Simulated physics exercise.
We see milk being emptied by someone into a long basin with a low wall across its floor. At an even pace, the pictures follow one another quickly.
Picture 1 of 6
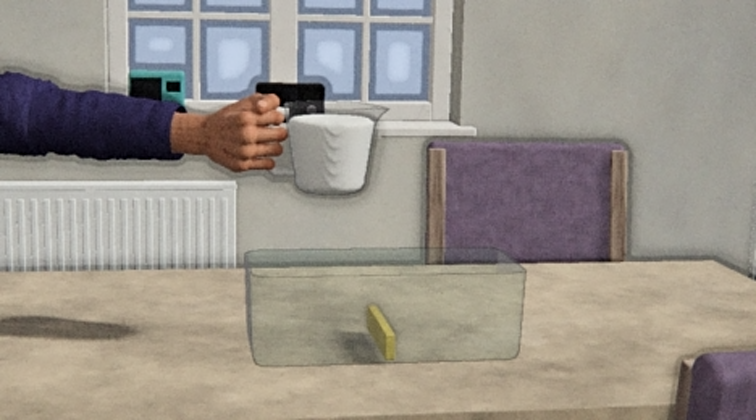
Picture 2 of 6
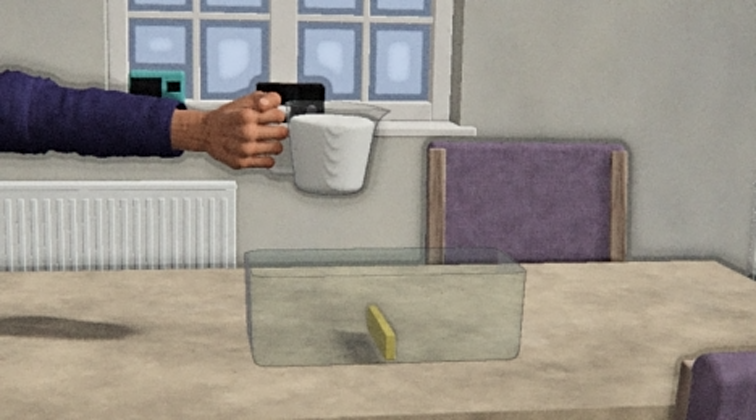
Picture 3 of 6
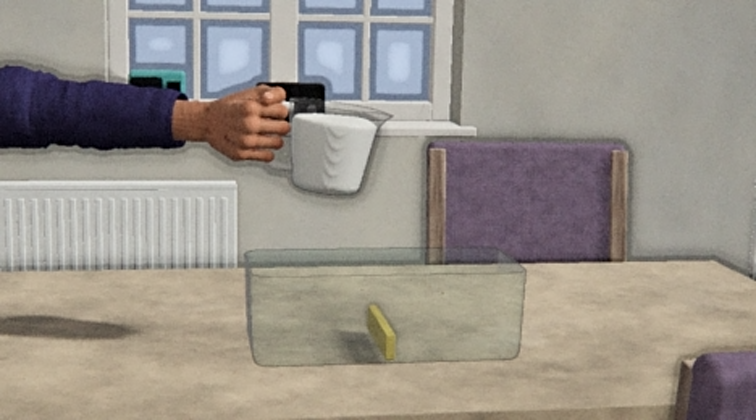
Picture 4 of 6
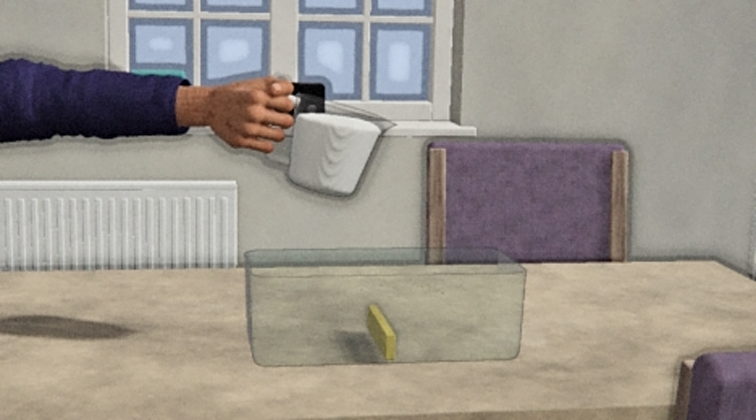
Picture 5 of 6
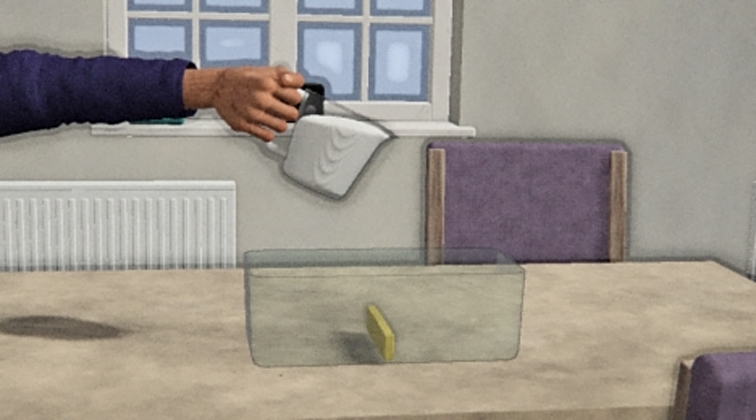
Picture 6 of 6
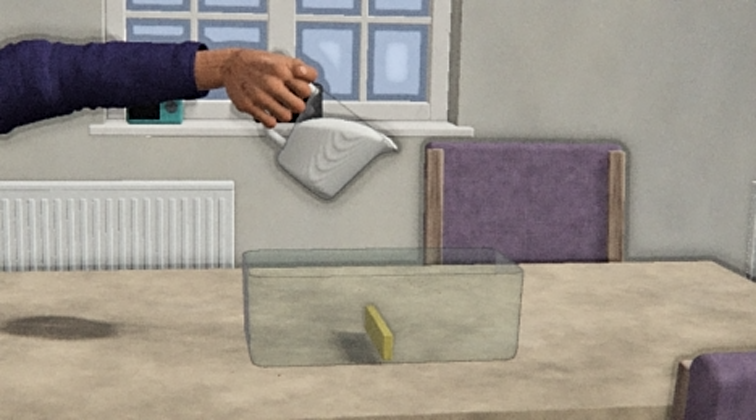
In the video, a hand holds a jug of milk above a clear, long basin with a low yellow wall across its floor, then tilts the jug steadily to the right until the milk reaches its lip.
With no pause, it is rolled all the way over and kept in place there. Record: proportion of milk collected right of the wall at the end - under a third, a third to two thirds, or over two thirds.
Proportion recorded: Over two thirds.
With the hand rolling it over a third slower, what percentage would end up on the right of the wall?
Around 90 in a hundred.
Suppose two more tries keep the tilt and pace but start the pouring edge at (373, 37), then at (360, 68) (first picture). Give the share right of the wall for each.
Close to 75 % for the first start and close to 80 % for the second.
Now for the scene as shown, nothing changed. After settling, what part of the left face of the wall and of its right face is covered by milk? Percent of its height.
The left reaches some 10 %, the right about 70 %.
A moment on, the measuring jug is tipped right over and 38 per cent is still to pour, 0 is left of the wall and 28 right of it.
Next, the measuring jug is tipped right over and 6 per cent is still to pour, 3 is left of the wall and 77 right of it.
Then the measuring jug is tipped right over and 0 per cent is still to pour, 6 is left of the wall and 86 right of it.
Later the measuring jug is tipped right over and 0 per cent is still to pour, 9 is left of the wall and 86 right of it.
Finally, 9 per cent lies left of the wall, 86 right of it and 5 outside.
